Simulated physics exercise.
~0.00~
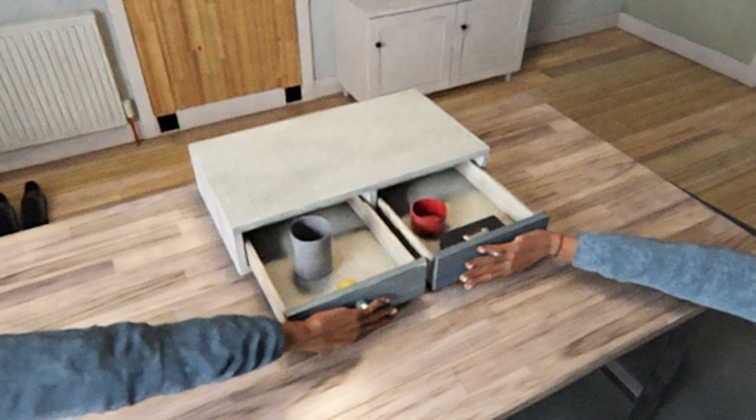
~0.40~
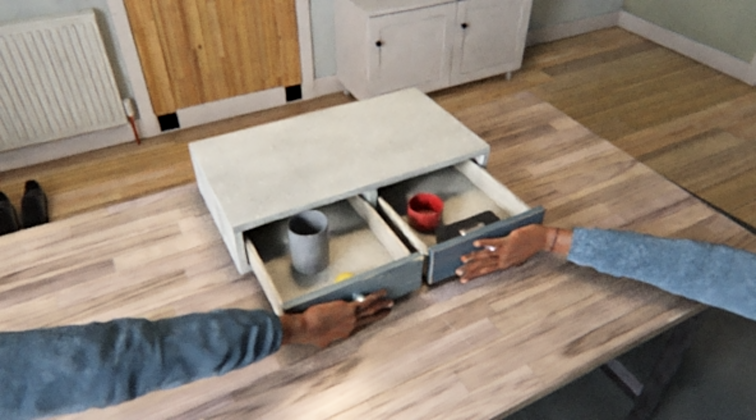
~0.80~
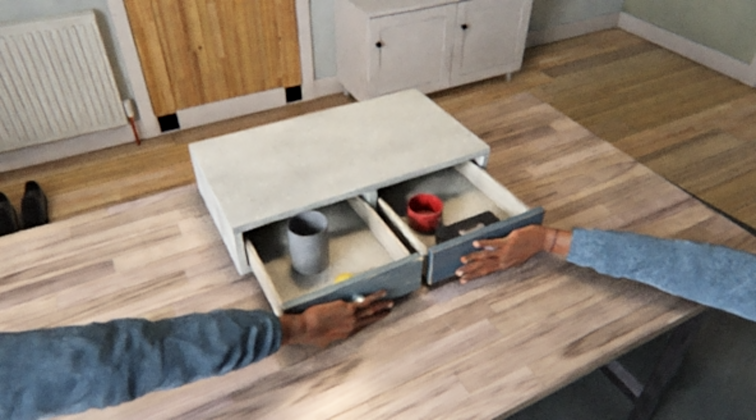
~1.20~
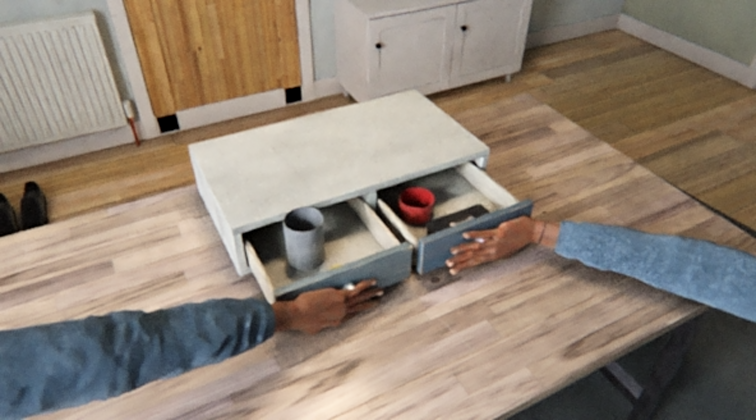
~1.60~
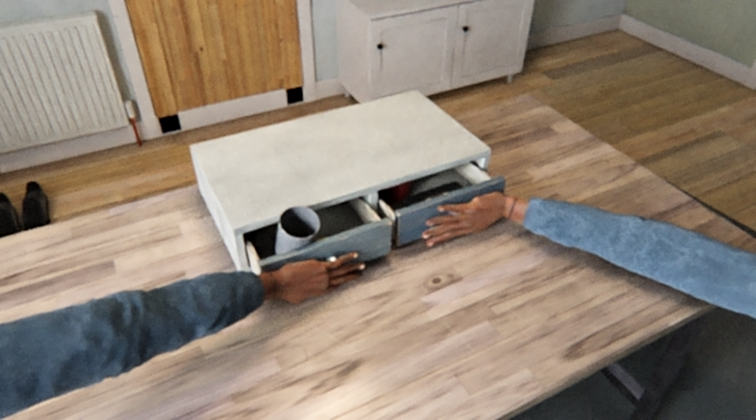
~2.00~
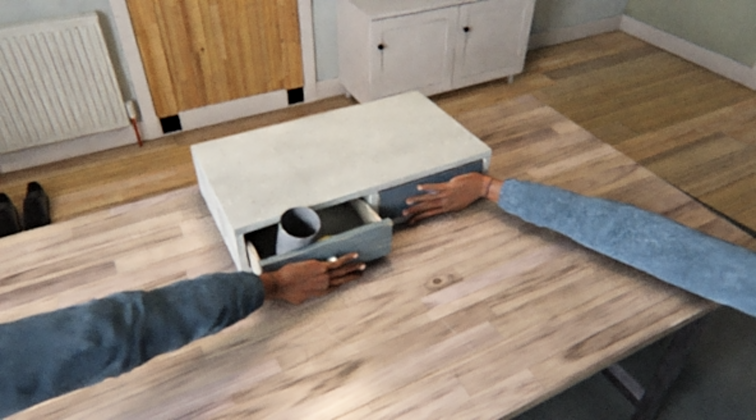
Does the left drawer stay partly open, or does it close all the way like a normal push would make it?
The left drawer stays partly open with the tilted grey cup showing in it, while the right drawer goes all the way in.
